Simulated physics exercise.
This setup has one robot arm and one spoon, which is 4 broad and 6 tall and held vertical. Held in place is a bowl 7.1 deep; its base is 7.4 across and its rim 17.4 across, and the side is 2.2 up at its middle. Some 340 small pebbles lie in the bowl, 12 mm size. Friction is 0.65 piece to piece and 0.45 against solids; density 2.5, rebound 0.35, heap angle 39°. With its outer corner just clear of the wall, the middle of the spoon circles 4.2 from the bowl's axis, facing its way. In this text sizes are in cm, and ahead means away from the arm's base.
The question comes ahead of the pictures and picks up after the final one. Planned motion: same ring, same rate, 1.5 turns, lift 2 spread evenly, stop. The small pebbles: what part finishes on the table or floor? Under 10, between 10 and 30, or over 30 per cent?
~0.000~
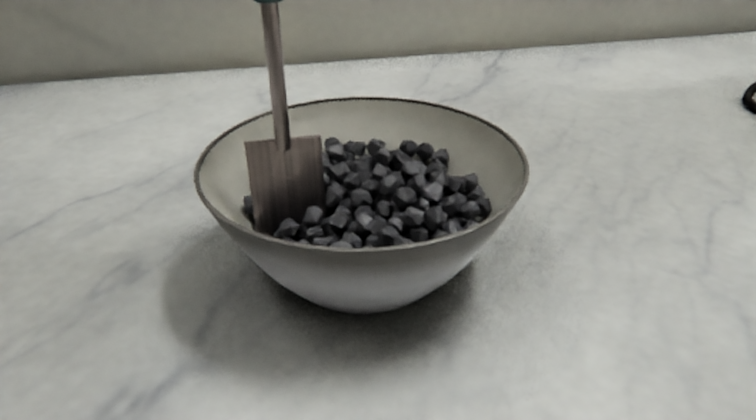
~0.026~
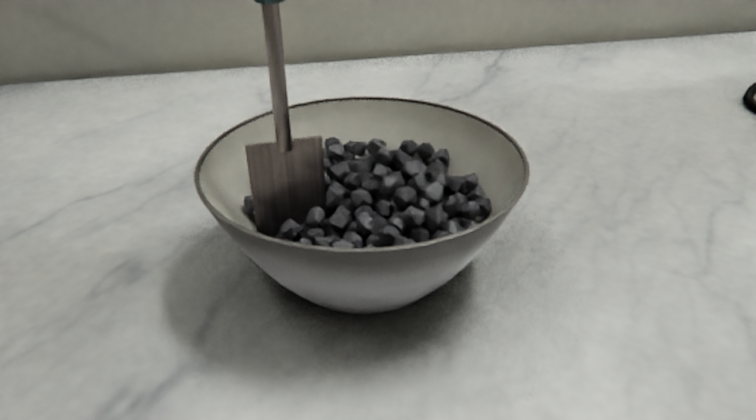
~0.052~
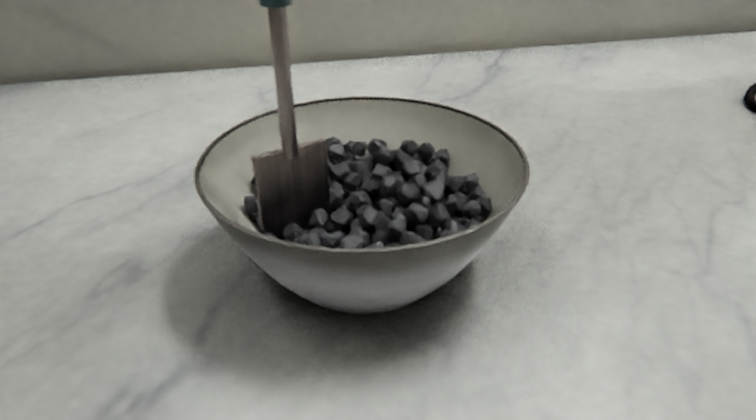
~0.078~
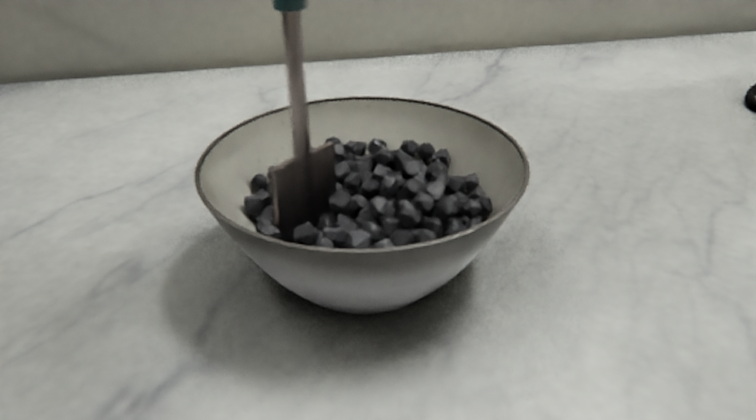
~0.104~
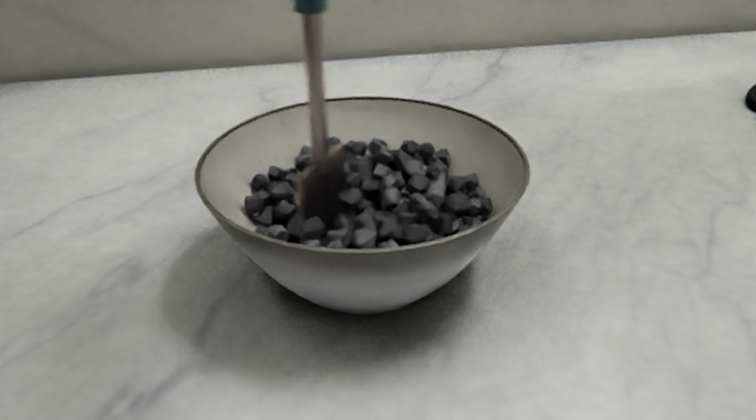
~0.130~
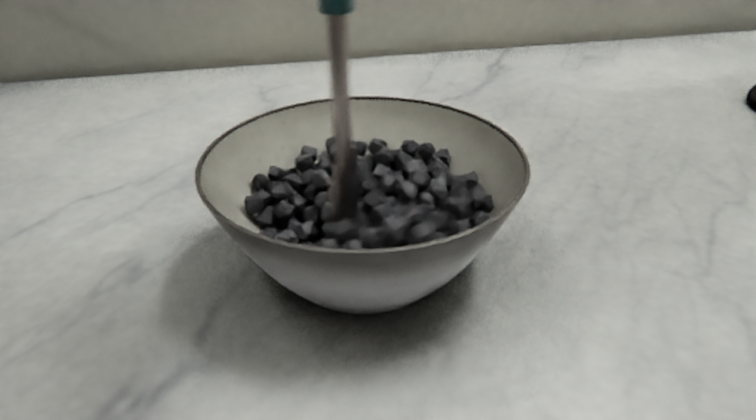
Between 10 and 30 per cent.
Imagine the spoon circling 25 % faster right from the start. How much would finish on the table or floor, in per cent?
It would be near 30 per cent.
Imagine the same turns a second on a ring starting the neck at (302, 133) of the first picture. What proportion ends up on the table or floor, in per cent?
About 15 %.
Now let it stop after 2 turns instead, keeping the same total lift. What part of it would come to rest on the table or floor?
Close to 25 in a hundred.
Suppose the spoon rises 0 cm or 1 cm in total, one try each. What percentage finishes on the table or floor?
Close to 30 percent and close to 25 percent.
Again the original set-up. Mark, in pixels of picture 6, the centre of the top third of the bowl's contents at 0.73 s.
It is centred roughly at (376, 237).
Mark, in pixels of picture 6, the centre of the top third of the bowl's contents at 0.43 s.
I'd point to somewhere close to (333, 133).
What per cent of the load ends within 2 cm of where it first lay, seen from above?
Some 30 per cent.
After 0.43 s, 251° round, highest piece 10 above the table; 311 in the bowl, 17 on the table or floor, 12 in flight or on the tool.
After 0.73 s, 76° round, highest piece 9 above the table; 275 in the bowl, 58 on the table or floor, 7 in flight or on the tool.
After 1.08 s, 180° round, highest piece 6 above the table; 272 in the bowl, 68 on the table or floor.
After 1.78 s, 180° round, highest piece 6 above the table; 272 in the bowl, 68 on the table or floor.
In the end, 272 in the bowl, 68 on the table or floor. That is 20 % on the table or floor.
